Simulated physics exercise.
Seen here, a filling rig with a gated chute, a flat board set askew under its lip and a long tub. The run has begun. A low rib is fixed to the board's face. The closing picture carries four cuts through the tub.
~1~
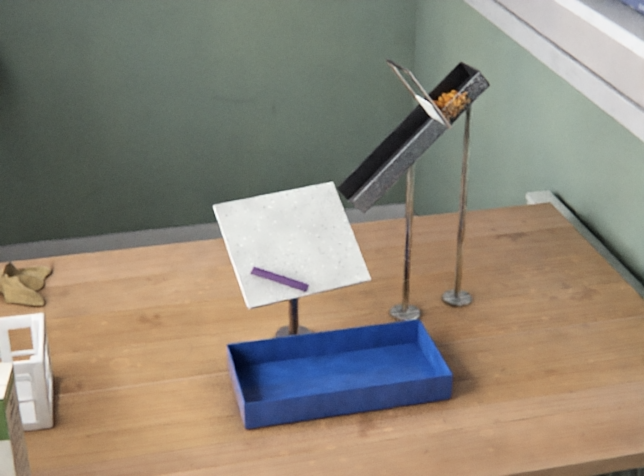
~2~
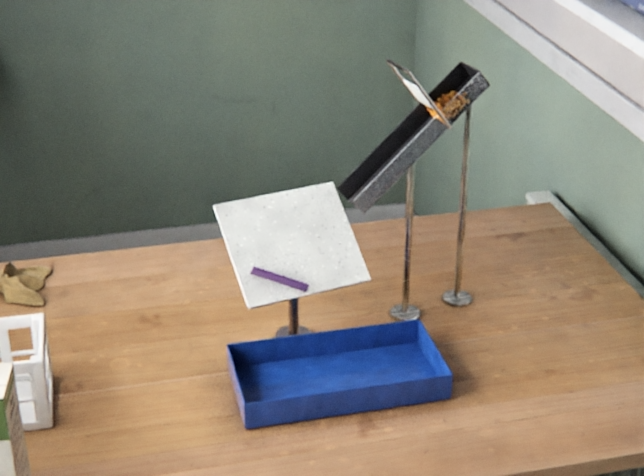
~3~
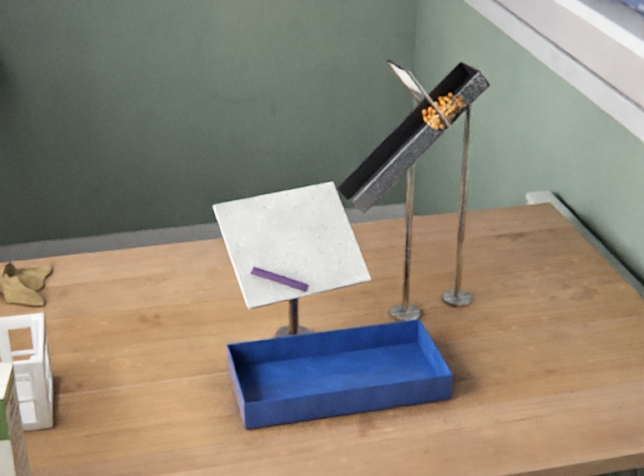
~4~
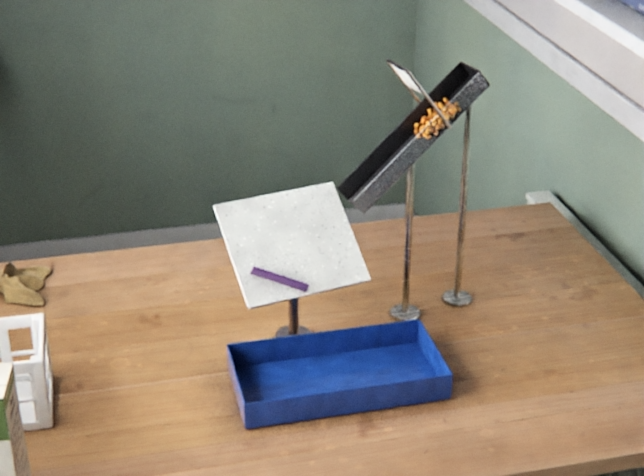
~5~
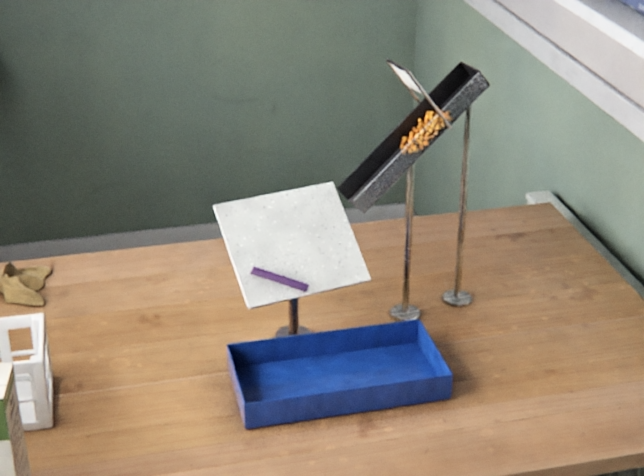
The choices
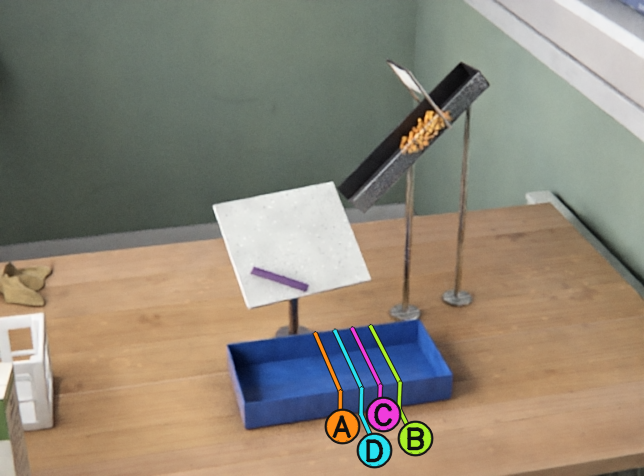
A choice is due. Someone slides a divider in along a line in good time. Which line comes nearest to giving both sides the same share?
A works best here.
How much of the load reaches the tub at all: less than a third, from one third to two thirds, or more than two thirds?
More than two thirds.
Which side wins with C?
Left.
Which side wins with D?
More lands on the left.
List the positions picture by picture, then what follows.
Load behind the gate at (449, 104), roasted chickpeas; lip of the chute at (356, 207), sloping fairly steeply, in the first frame.
Middle of the board at (293, 242), tilted fairly steeply; middle of its low edge at (312, 294); of its high edge at (274, 193), in the second frame.
Front corners of the tub at (245, 404) and (452, 374), empty; front of the load at (430, 122), in the third frame.
Middle of the load at (438, 117); its front at (419, 136), about a quarter of the way to the lip; rib from (253, 267) to (309, 286), in the fourth frame.
Middle of the load at (426, 132); its front at (404, 151), about a third of the way to the lip, in the fifth frame.
On the marked copy, line A crosses the front rim at (340, 390); line B crosses the front rim at (399, 382); line C crosses the front rim at (379, 385); line D crosses the front rim at (361, 387).
Choosing A, of what is caught, about half on the left of the divider, about half on the right.
Choosing B, of what is caught, all on the left of the divider, none on the right.
Choosing C, of what is caught, all on the left of the divider, none on the right.
Choosing D, of what is caught, nearly all on the left of the divider, a small part on the right.
